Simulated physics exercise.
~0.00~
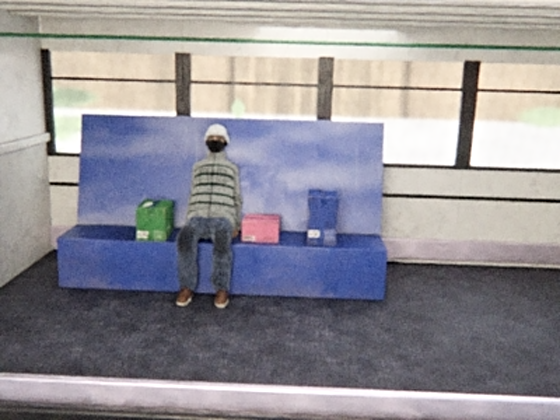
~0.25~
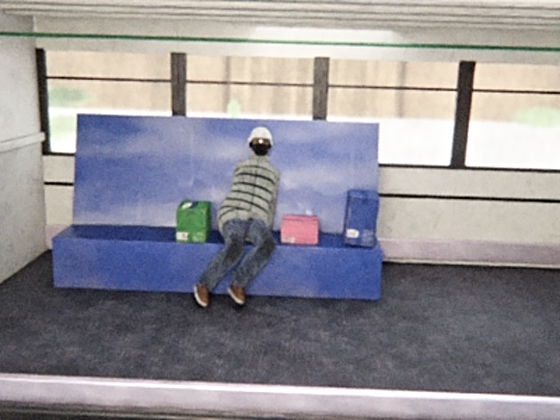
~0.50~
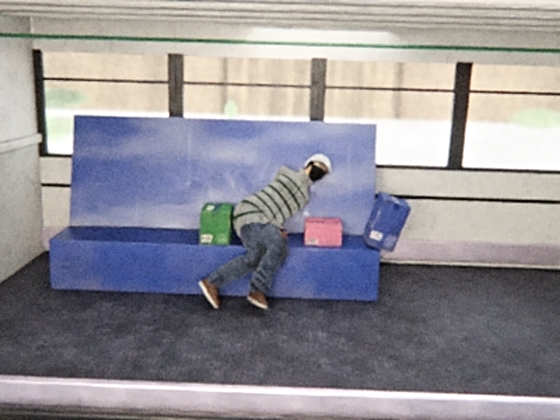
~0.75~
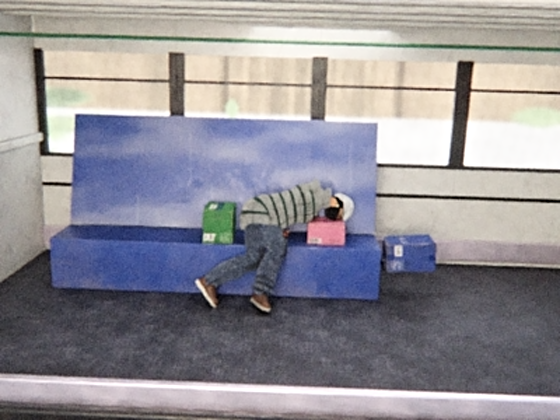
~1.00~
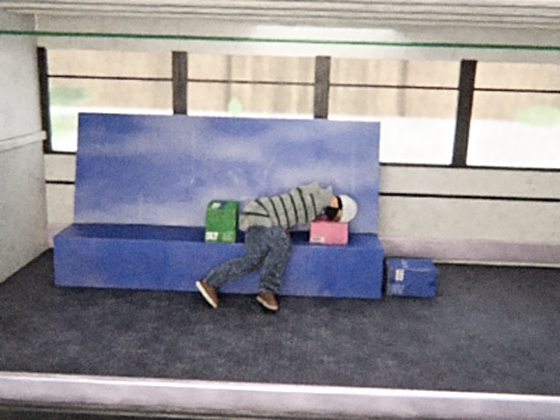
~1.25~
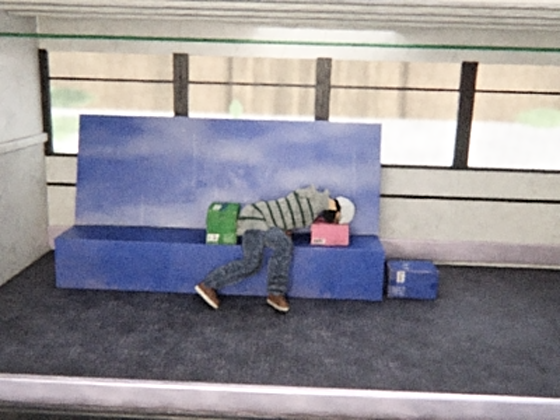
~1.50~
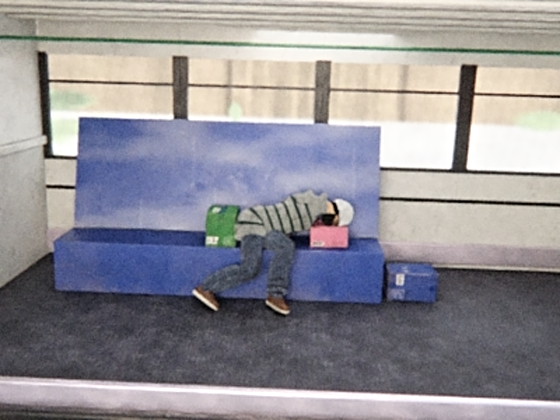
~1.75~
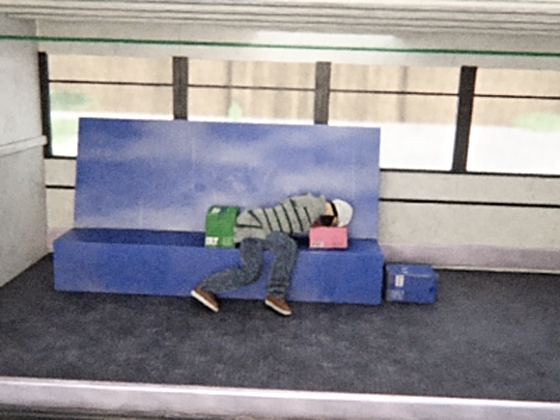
A person in a white cap, dark face covering, striped top and jeans sits limply on a long blue bench beneath a row of windows, seen from the front by a slightly swaying camera. A green holdall rests to the left, with a pink carton and an upright blue pack to the right. The person and all three items slide right along the seat. The blue pack tips over the bench's right end and drops to the floor as the sleeper slumps sideways. It settles there on its side, while the sleeper lies folded over between the green holdall and pink carton, hips still on the seat.
